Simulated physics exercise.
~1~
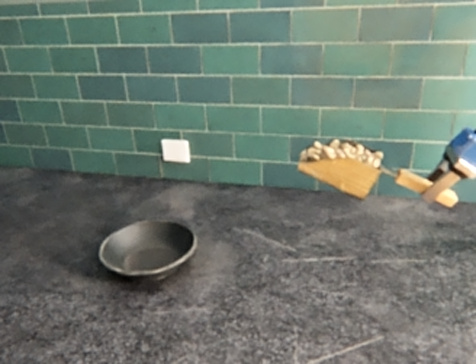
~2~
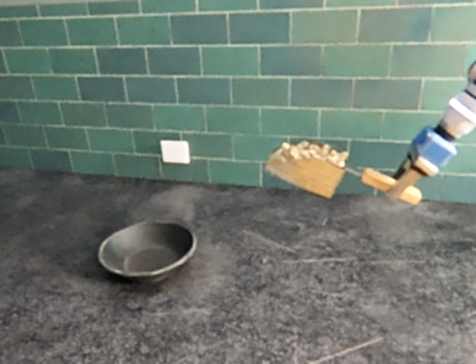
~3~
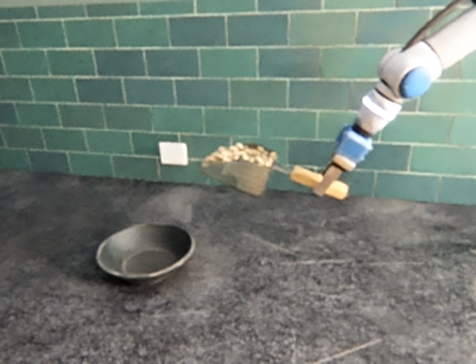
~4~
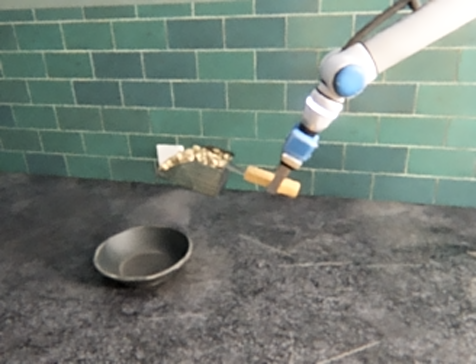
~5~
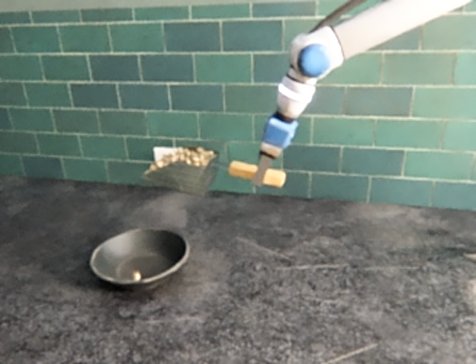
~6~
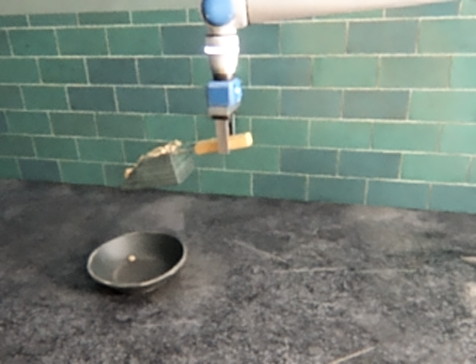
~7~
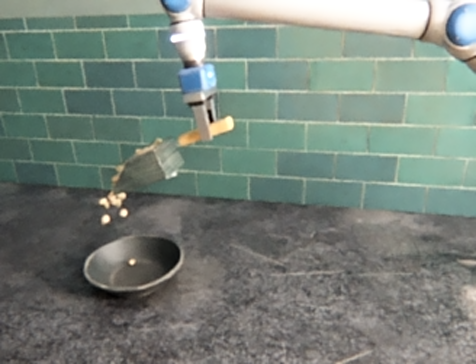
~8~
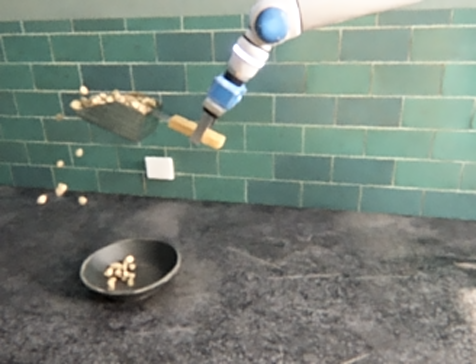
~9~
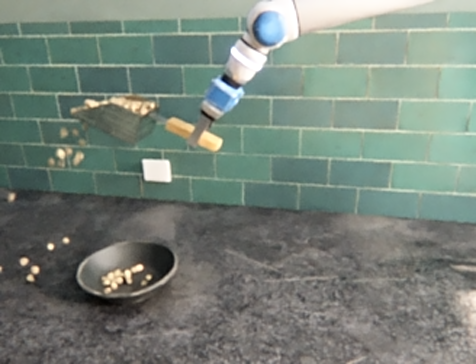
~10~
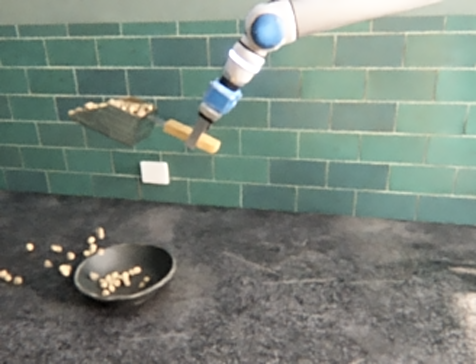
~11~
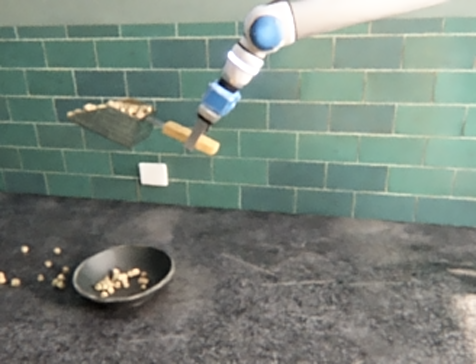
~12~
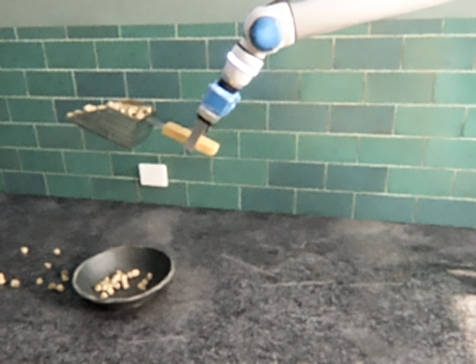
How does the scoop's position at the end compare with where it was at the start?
The scoop starts on the right side of the view, well to the right of the bowl. By the end it is on the left and higher up, above the bowl.
